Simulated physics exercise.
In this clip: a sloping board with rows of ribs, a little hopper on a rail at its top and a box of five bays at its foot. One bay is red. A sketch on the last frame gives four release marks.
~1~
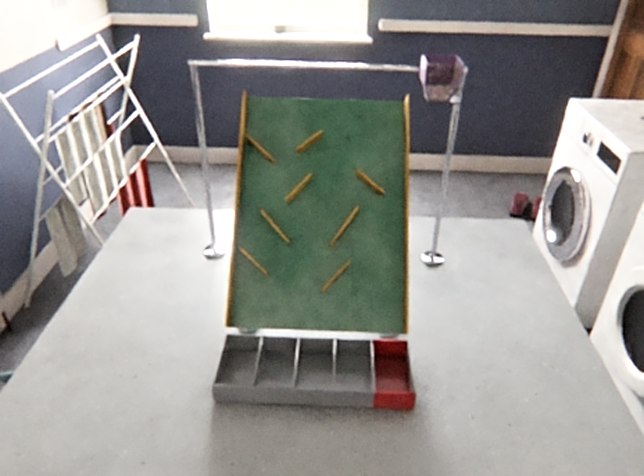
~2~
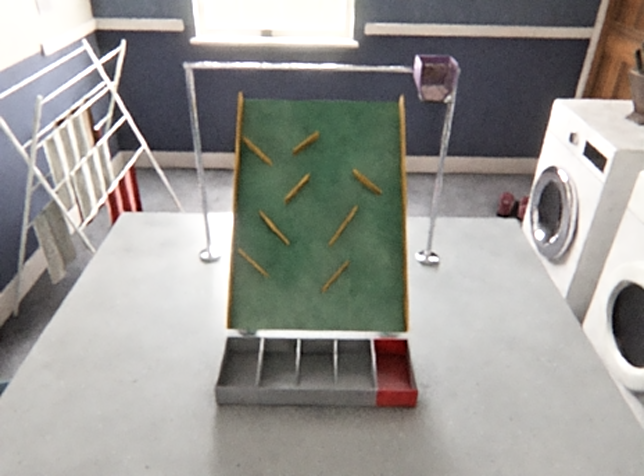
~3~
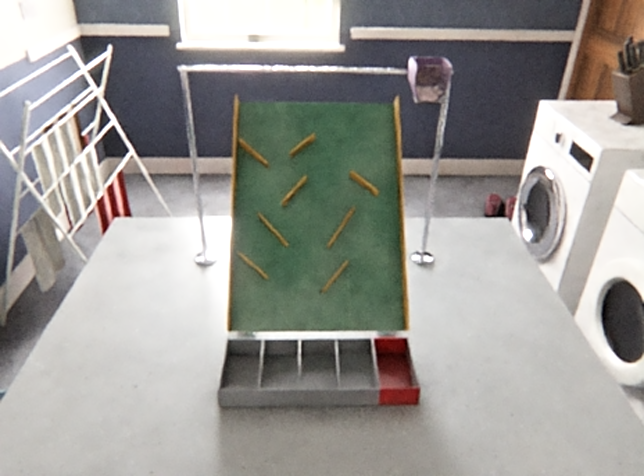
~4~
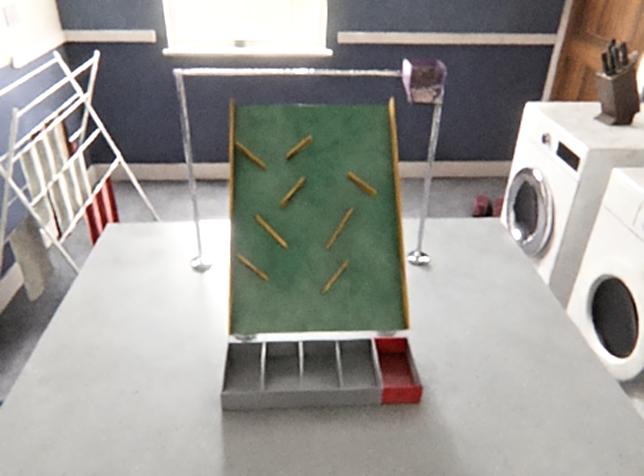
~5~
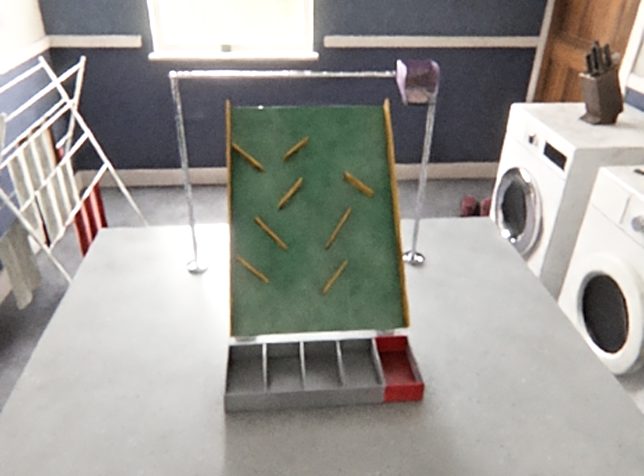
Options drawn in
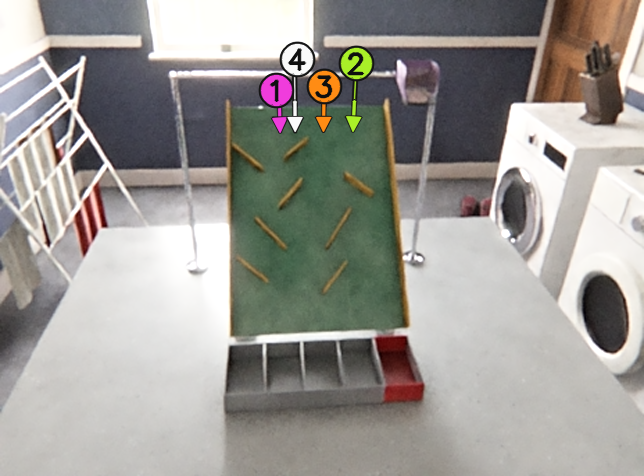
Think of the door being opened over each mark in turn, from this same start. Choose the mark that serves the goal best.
Mark 2.
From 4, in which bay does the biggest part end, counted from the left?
The third from the left.
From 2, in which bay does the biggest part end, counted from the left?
The fifth.
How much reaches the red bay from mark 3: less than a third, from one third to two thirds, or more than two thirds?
Less than a third.
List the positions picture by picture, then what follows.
The first frame shows hopper at (438, 94), sugar pearls, door shut.
The second frame shows ribs (243, 136) to (270, 162), (293, 151) to (318, 132), (284, 200) to (309, 174).
The third frame shows ribs (351, 171) to (379, 192), (258, 213) to (287, 244), (329, 245) to (355, 206).
The fourth frame shows ribs (237, 254) to (267, 279), (323, 292) to (348, 262).
The fifth frame shows red bay at (404, 391), number 5 of 5 from the left.
On the marked copy, mark 1 meets the board at (280, 127); mark 2 meets the board at (353, 126); mark 3 meets the board at (323, 126); mark 4 meets the board at (295, 126).
With 1, none in the red bay, nearly all in other bays, a stray few outside the box.
With 2, about half in the red bay, about a third in other bays, a small part outside the box.
With 3, a small part in the red bay, most in other bays, a small part outside the box.
With 4, a stray few in the red bay, nearly all in other bays, a small part outside the box.
